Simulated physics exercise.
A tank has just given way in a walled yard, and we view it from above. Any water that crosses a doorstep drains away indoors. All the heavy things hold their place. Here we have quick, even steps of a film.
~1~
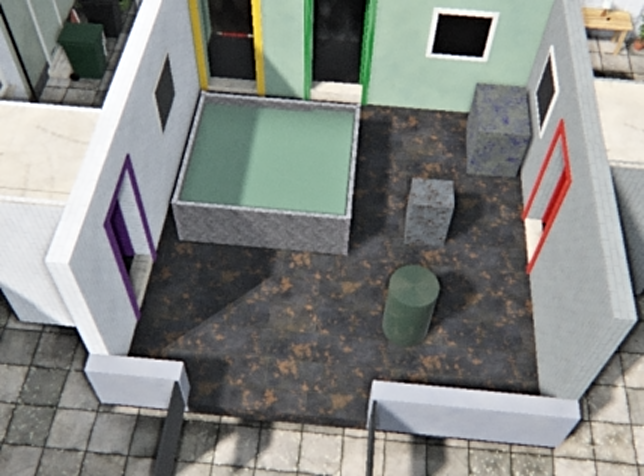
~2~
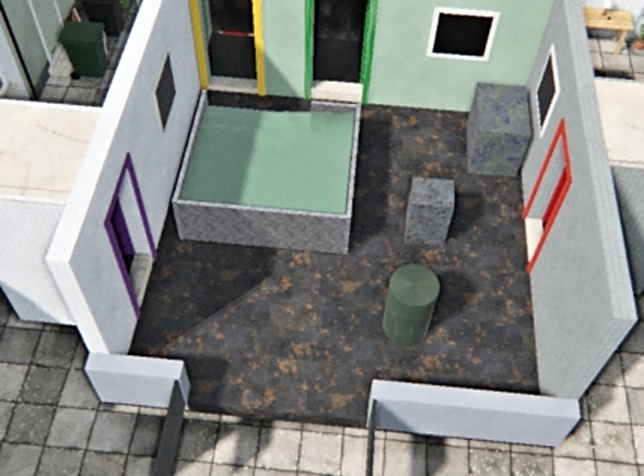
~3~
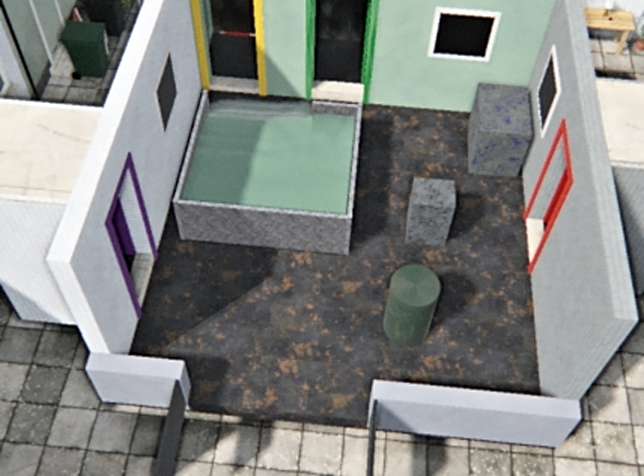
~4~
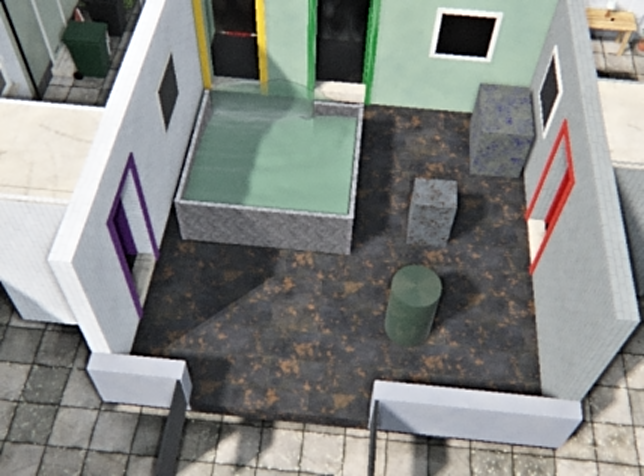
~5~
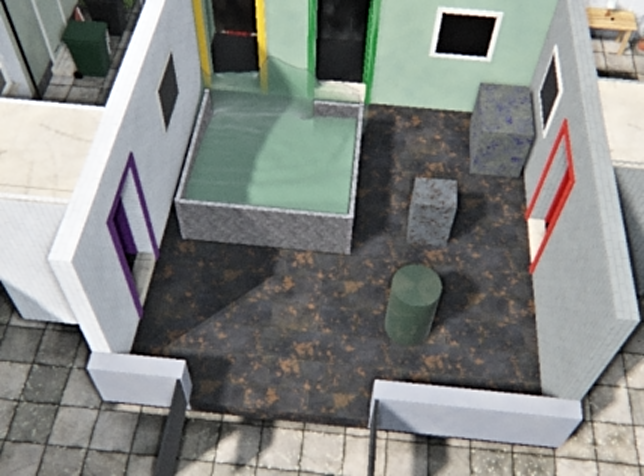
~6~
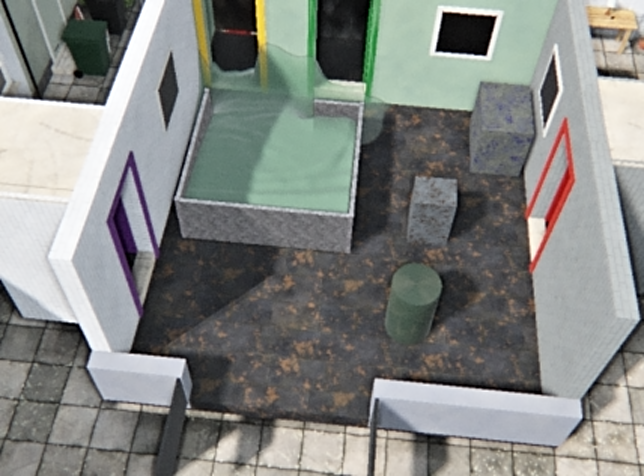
A large open tank of greenish water sat still in a walled yard beside gray blocks and a green cylinder, then water poured out its far side and spread a little toward the right.
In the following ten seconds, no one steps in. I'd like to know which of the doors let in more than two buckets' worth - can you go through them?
Sure: The purple door does not; the yellow door lets in more; the green door lets in more; the red door lets in more.
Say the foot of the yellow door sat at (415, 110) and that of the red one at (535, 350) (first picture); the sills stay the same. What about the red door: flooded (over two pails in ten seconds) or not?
Well, the way I see it, the red door crosses the threshold.
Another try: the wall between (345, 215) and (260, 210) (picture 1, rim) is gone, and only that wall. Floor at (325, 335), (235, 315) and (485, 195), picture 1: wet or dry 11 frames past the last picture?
In the order you gave them, I get drenched, drenched, still bare.
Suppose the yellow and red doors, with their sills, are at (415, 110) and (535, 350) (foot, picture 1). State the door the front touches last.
The answer is the one in red.
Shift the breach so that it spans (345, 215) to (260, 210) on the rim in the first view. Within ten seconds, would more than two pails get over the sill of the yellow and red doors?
Yellow does not overflow; red does not overflow.
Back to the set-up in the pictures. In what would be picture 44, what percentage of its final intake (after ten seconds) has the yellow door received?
Share by then: About 95 in a hundred.
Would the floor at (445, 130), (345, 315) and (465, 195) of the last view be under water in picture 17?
First swamped, then spared, then swamped.
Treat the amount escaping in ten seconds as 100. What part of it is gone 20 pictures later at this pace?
Roughly 65 %.
A moment on, water covers 20 % of the floor; the purple door not reached, the yellow door far over two buckets in, the green door over two buckets in, the red door not reached.
Next, water covers 35 % of the floor; the purple door not reached, the yellow door far over two buckets in, the green door over two buckets in, the red door not reached.
Then, water covers 60 % of the floor; the purple door wet at the sill, nothing in, the yellow door far over two buckets in, the green door over two buckets in, the red door under two buckets in.
Later, water covers 85 % of the floor; the purple door wet at the sill, nothing in, the yellow door far over two buckets in, the green door far over two buckets in, the red door over two buckets in.
In the end, water covers 100 % of the floor; the purple door wet at the sill, nothing in, the yellow door far over two buckets in, the green door far over two buckets in, the red door far over two buckets in.
